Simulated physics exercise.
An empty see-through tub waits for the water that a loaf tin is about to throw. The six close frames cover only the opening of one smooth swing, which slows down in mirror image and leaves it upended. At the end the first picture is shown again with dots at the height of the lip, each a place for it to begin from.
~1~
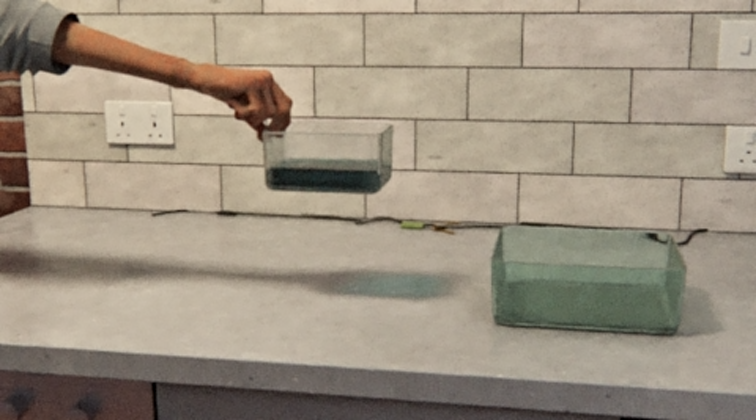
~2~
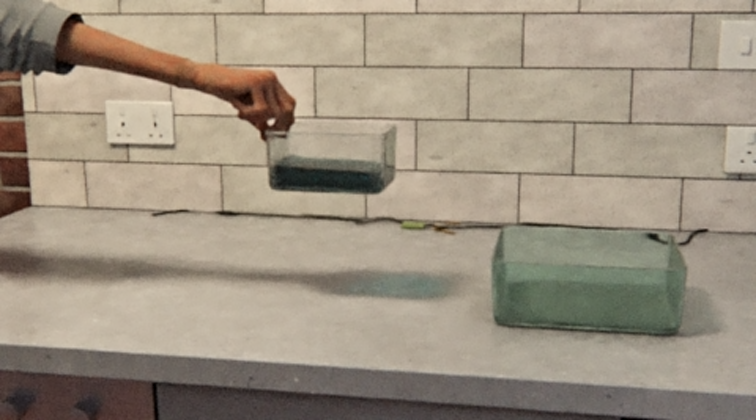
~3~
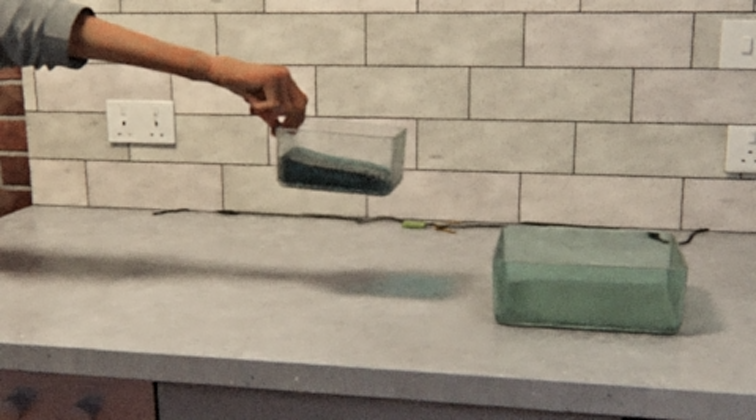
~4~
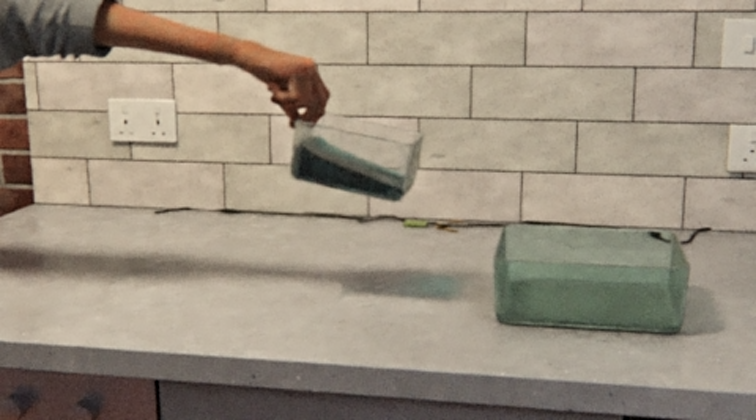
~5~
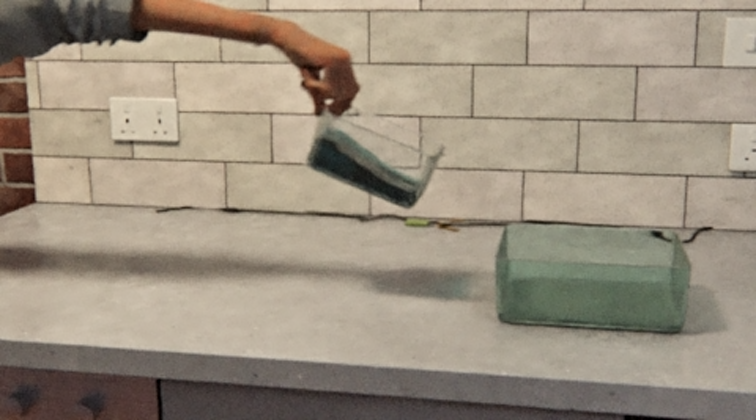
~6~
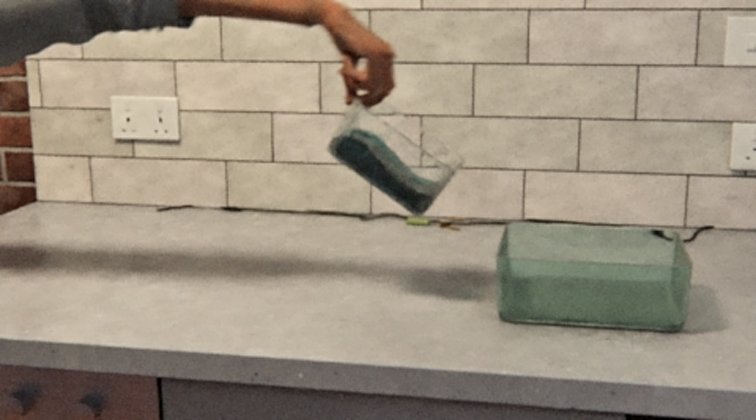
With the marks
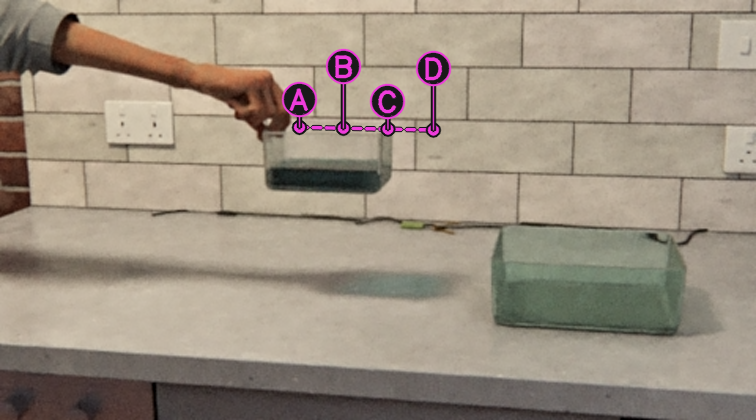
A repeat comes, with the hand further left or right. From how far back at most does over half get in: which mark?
Spot B just does it.
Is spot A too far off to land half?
Yes.
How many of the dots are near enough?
Three.
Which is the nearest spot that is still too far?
That is spot A.
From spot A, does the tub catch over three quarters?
No.
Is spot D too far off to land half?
No, not at all.
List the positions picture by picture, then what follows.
The first picture shows upright, lip at (385, 129); tub from (492, 322) to (680, 333); nothing has left yet.
The second picture shows upright, lip at (389, 129); nothing has left yet.
The third picture shows tipped about 3°, lip at (400, 132); nothing has left yet.
The fourth picture shows tipped about 11°, lip at (418, 139); nothing has left yet.
The fifth picture shows tipped about 21°, lip at (439, 150); nothing has left yet.
The sixth picture shows tipped about 34°, lip at (459, 164); nothing has left yet.
In magenta, A at (299, 127); B at (343, 128); C at (387, 129); D at (433, 130).
Choosing A, about 22 % lands in the tub, 73 % falls short and 5 % goes beside or beyond.
Choosing B, about 71 % lands in the tub, 17 % falls short and 12 % goes beside or beyond.
Choosing C, about 79 % lands in the tub, 8 % falls short and 14 % goes beside or beyond.
Choosing D, about 91 % lands in the tub, 3 % falls short and 6 % goes beside or beyond.
